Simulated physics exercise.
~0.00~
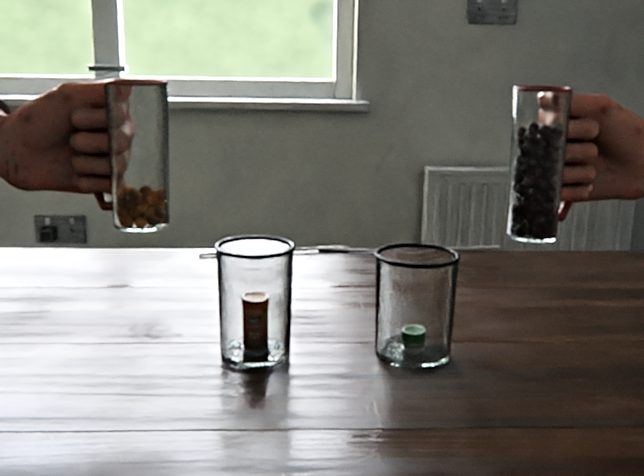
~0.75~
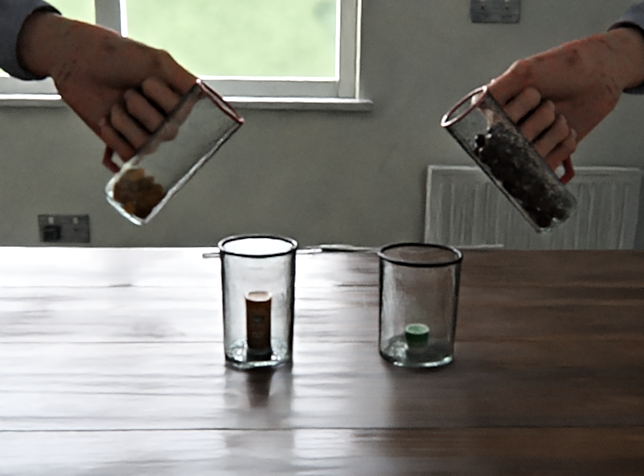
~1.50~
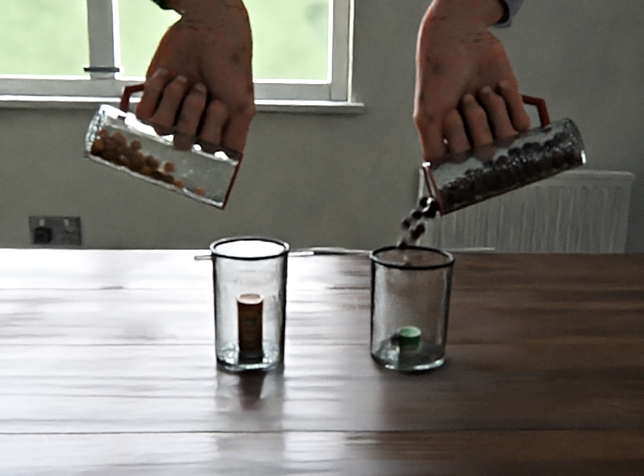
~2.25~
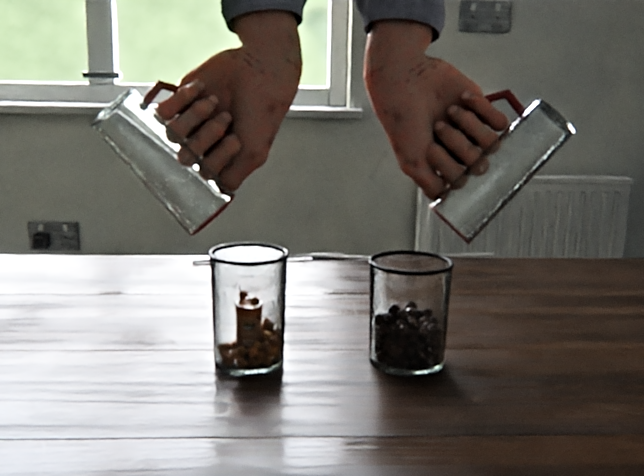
The clip opens on a dark wooden table with two clear glasses, the left holding a brown cork-like cylinder and the right a small green object. Above them, two hands hold clear cups, one with some golden-brown pieces, the other with more dark ones. The hands tilt the cups inward, and dark pieces begin tumbling into the right glass while the golden ones slide along their cup. Both cups are then tipped further until they are empty. The brown cylinder still pokes above the shallow golden fill, while the green object is buried under the dark pieces.
